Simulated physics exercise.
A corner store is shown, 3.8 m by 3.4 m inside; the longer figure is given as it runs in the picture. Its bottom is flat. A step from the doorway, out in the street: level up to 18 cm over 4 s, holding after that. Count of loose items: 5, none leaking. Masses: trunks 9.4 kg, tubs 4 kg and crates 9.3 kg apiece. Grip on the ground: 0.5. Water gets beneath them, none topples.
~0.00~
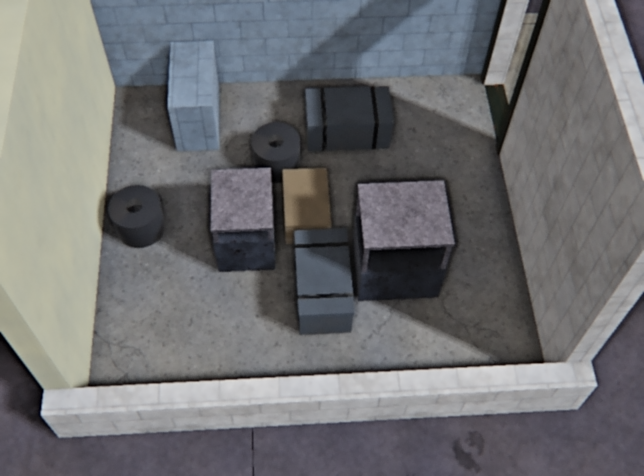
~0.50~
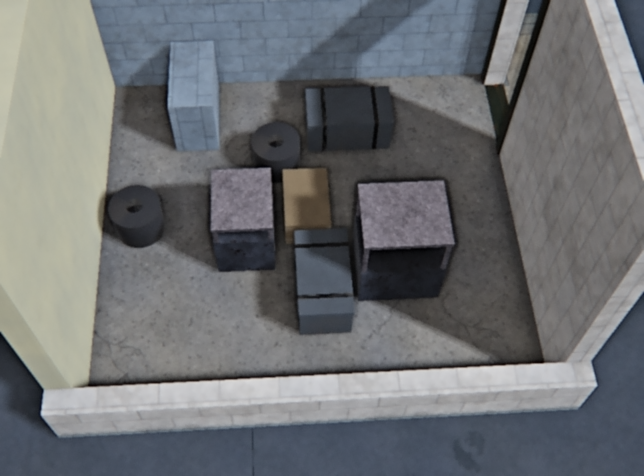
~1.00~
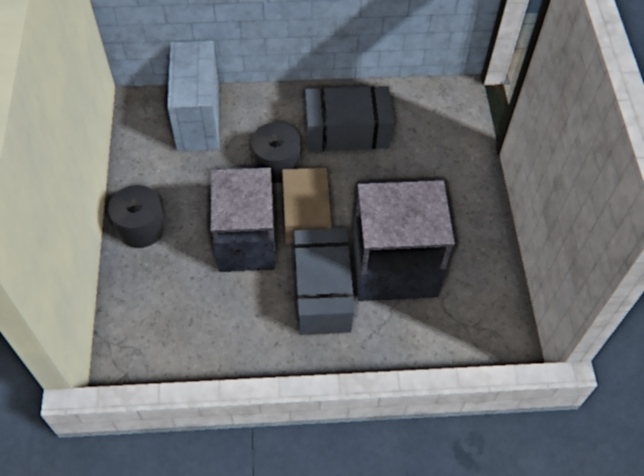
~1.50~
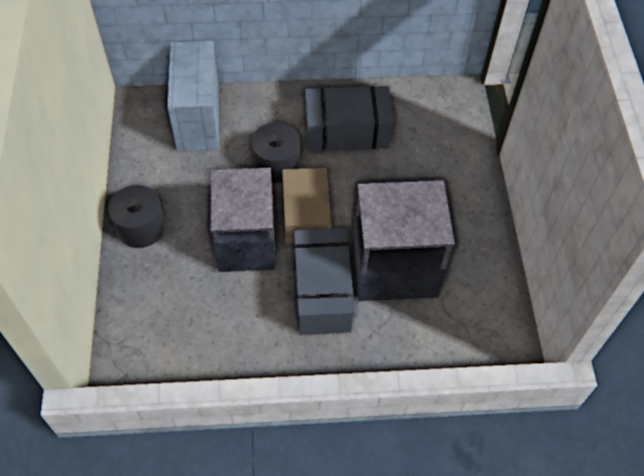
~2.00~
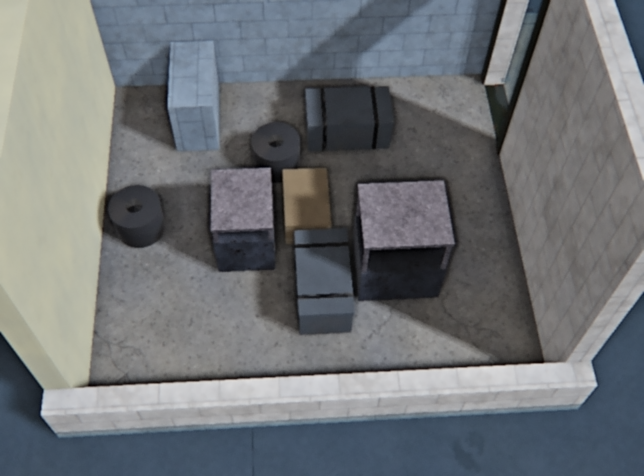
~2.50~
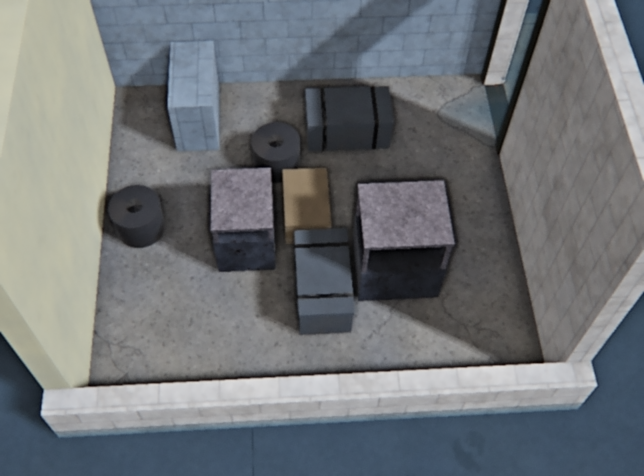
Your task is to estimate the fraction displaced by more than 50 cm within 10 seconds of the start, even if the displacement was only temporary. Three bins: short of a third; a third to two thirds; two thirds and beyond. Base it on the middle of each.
A two-thirds majority or more.
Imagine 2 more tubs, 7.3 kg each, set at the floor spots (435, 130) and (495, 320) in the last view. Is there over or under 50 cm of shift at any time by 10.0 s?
In turn: Beyond the mark, within the mark.
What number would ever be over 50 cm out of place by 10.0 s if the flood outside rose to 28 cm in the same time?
I count 5 of them in that case.
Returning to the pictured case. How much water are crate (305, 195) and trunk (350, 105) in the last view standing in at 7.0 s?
Depths: Near 8 cm, then near 8 cm.
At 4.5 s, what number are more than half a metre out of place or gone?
Count: 0.
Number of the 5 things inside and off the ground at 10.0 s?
My tally comes to 4.
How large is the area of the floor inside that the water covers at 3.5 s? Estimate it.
Around 2.0 m2 of it.
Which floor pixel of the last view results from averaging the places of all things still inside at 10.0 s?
Somewhere near (238, 260).
After 3.5 s 0 of 5 are over 50 cm from their spots; 0 afloat.
After 4.5 s 0 of 5 are over 50 cm from their spots; 0 afloat.
After 7.0 s 2 of 5 are over 50 cm from their spots; 2 afloat.
After 10.0 s 5 of 5 are over 50 cm from their spots, and 5 have been at some point; 4 afloat.
